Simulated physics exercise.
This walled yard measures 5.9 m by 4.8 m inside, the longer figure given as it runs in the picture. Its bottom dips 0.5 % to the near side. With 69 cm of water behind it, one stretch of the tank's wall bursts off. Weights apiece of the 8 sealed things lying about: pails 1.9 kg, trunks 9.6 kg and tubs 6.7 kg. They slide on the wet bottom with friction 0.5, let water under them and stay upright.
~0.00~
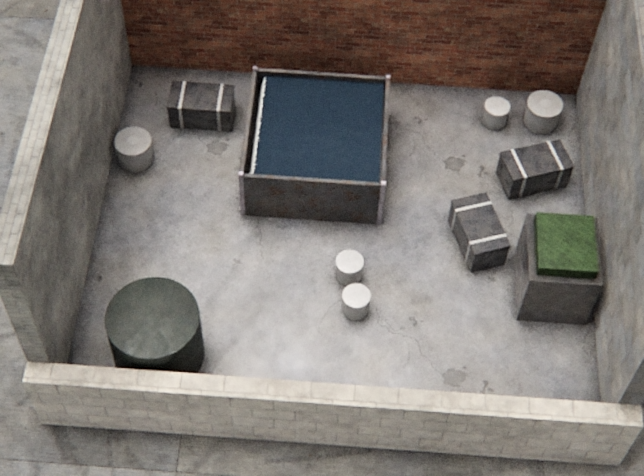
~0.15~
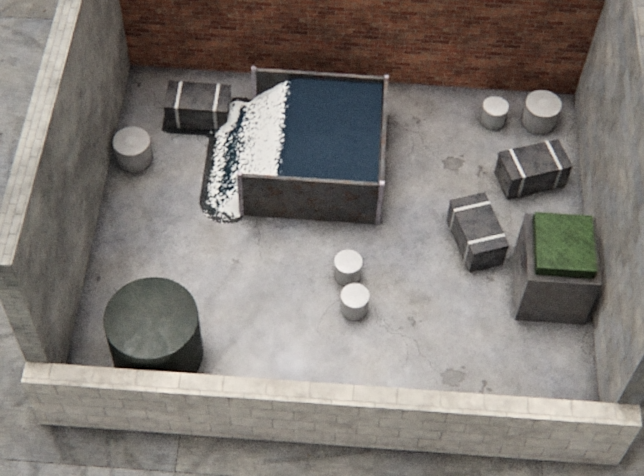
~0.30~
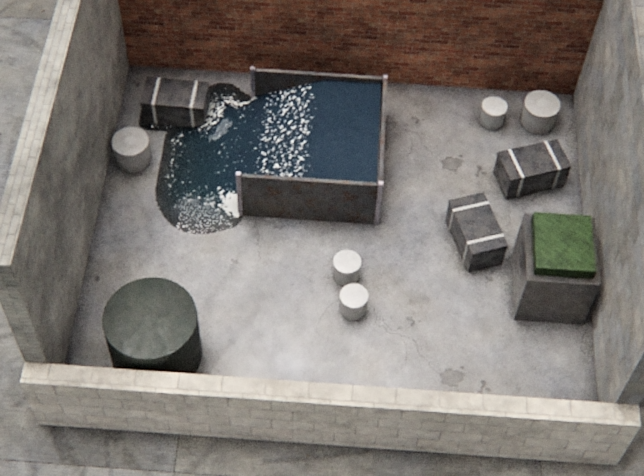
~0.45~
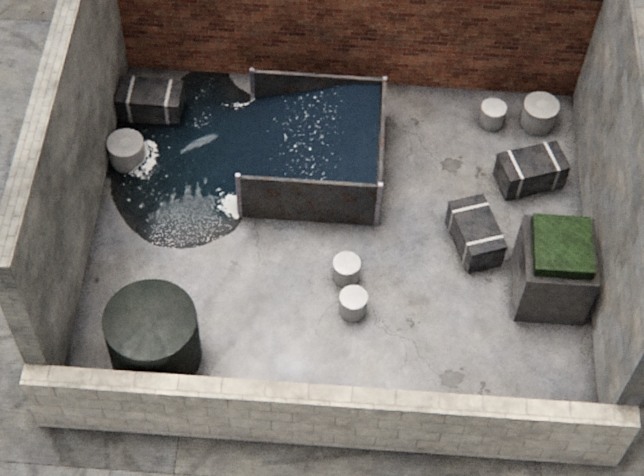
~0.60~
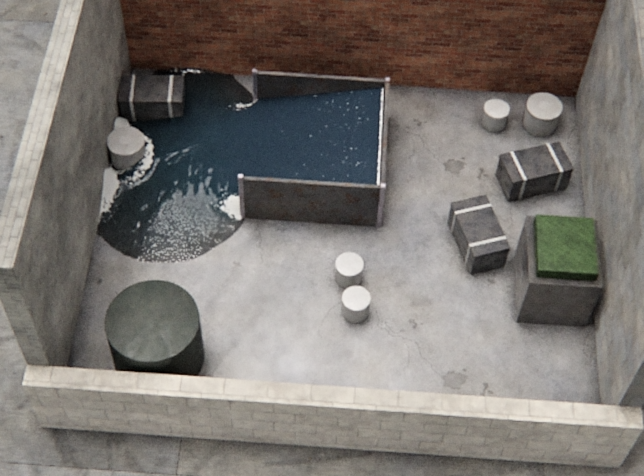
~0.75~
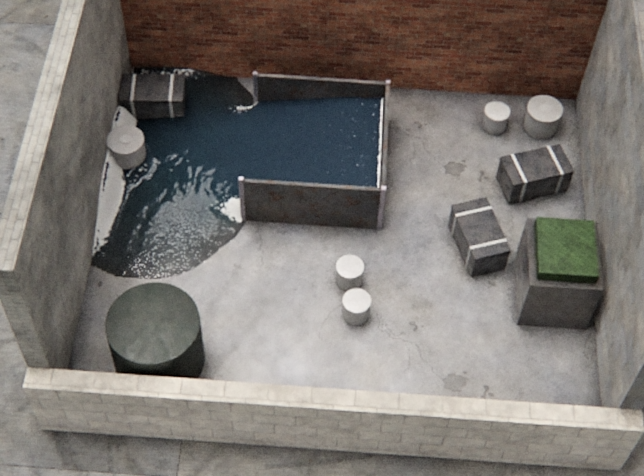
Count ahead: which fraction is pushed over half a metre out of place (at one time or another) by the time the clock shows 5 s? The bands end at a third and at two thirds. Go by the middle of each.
That comes to two thirds or above.
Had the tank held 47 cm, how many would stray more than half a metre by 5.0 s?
In that case 4 of them.
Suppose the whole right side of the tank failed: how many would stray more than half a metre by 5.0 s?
In that case 6 of them.
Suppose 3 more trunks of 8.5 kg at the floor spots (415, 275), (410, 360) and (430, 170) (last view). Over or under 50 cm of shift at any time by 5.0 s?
In that order: Under, past it, less.
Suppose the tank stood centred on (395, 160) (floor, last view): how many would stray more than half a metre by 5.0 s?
In that case 4 of them.
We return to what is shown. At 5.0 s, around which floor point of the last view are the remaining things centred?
At about (464, 232).
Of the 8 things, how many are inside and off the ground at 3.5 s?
2 of them.
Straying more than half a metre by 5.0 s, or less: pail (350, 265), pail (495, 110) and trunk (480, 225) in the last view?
In that order: Past it, more, under.
After 1.1 s 1 of 8 are over 50 cm from their spots; 2 afloat.
After 2.2 s 1 of 8 are over 50 cm from their spots; 2 afloat.
After 3.5 s 3 of 8 are over 50 cm from their spots; 2 afloat.
After 5.0 s 7 of 8 are over 50 cm from their spots, and 7 have been at some point; 3 afloat.
